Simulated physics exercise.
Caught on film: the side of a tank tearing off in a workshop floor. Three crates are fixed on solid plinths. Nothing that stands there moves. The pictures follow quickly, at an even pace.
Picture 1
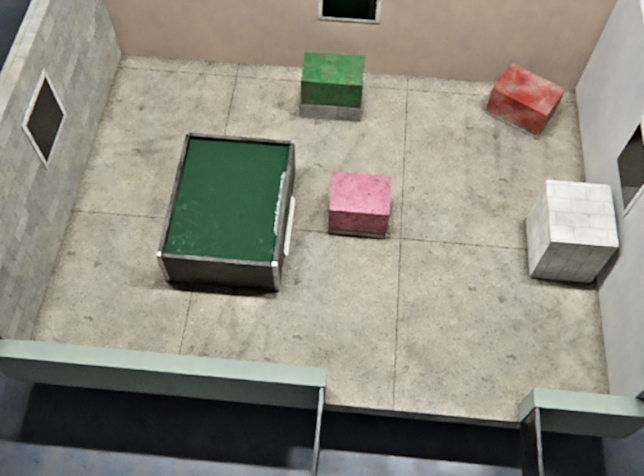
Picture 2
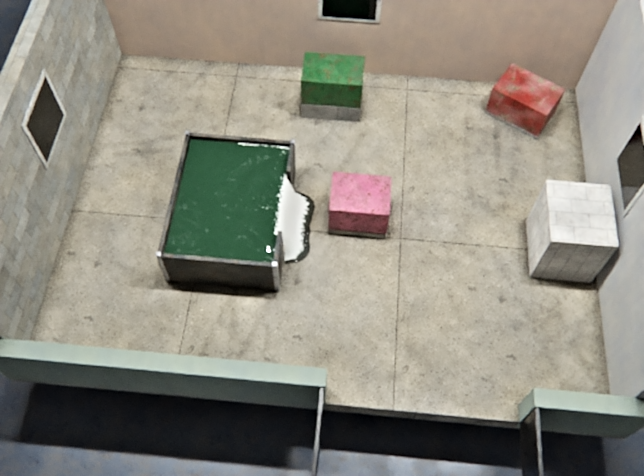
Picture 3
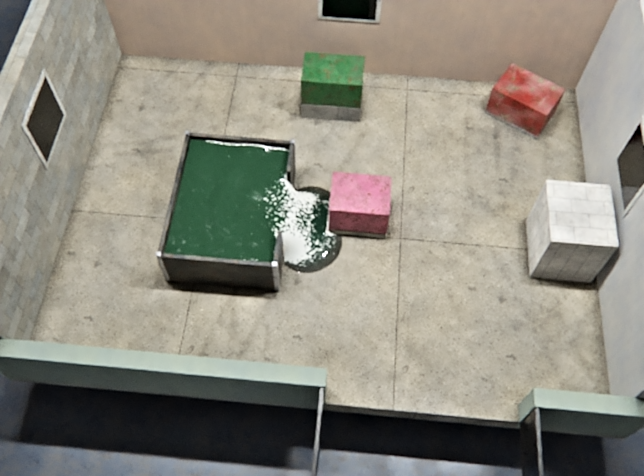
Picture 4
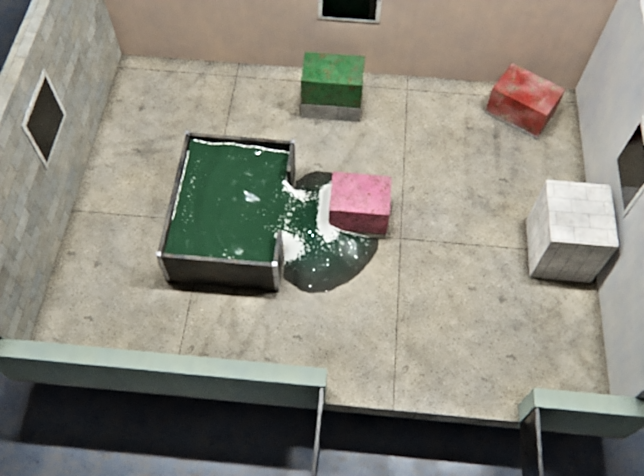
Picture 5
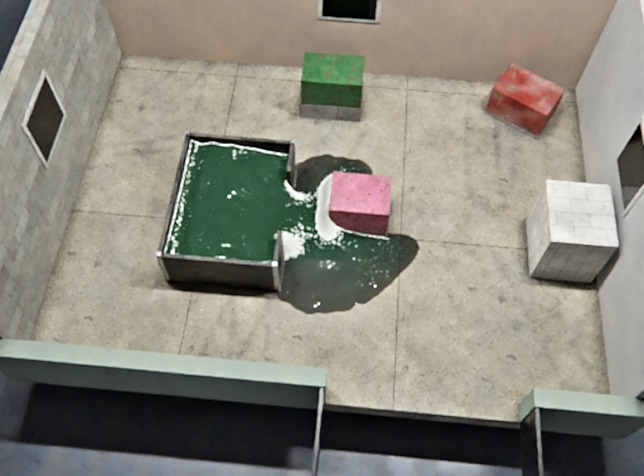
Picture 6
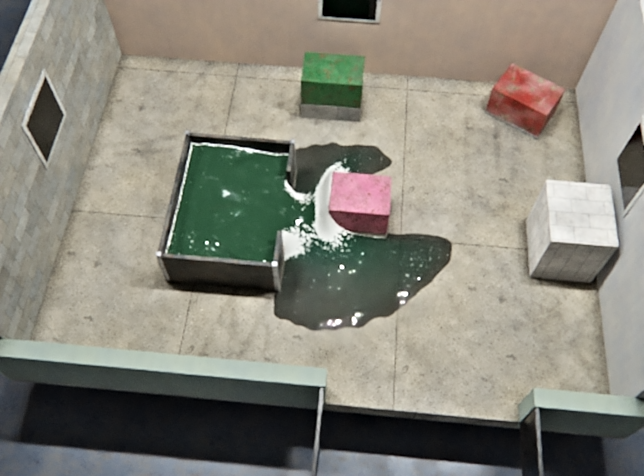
A large open tank of dark green water stands left of centre on the concrete floor of a walled workshop, seen from high above by a still camera. A pink block sits to its right, with green and red blocks behind and a white one at far right. The tank's right side opens and foaming water pours out, striking the pink block and spreading around it.
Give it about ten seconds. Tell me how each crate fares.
One by one: The green crate escapes dry; the red crate is wetted; the pink crate is wetted.
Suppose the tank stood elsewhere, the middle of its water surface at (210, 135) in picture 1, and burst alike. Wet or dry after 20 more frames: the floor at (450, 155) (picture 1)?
Verdict: Under water.
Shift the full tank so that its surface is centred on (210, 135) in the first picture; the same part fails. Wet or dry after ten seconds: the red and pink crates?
My reading: Red takes water; pink is soaked.
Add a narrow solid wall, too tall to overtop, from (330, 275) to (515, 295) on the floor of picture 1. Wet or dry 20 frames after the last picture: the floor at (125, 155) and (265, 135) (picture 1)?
As listed: Dry, flooded.
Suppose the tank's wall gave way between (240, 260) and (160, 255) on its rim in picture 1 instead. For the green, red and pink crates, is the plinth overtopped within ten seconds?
My reading: The green one stays dry, the red one ends up wet, the pink one escapes it.
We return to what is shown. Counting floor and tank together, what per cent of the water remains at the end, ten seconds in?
Close to 72 %.
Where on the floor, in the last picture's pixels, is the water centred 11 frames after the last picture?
Around (300, 226).
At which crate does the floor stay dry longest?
I say the one in red.
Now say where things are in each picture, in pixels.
Still water in the open tank at (230, 199), in the first picture.
Water pours out at (283, 218) and has run to (303, 198), in the second picture.
The front is at a hidden place, out from the gap at (284, 220), in the third picture.
The front is at (372, 247), out from the gap at (284, 220), in the fourth picture.
The front is at (412, 251), out from the gap at (284, 220), in the fifth picture.
The front is at (444, 257), out from the gap at (284, 220), in the sixth picture.
A moment on, water covers 30 % of the floor; the green crate water round its plinth, the red crate not reached, the pink crate water round its plinth.
Next, water covers 45 % of the floor; the green crate water round its plinth, the red crate water round its plinth, the pink crate water round its plinth.
Then, water covers 60 % of the floor; the green crate water round its plinth, the red crate water round its plinth, the pink crate water round its plinth.
Later, water covers 75 % of the floor; the green crate water round its plinth, the red crate water round its plinth, the pink crate water round its plinth.
In the end, water covers 90 % of the floor; the green crate stayed above the water, the red crate was topped, the pink crate was topped.
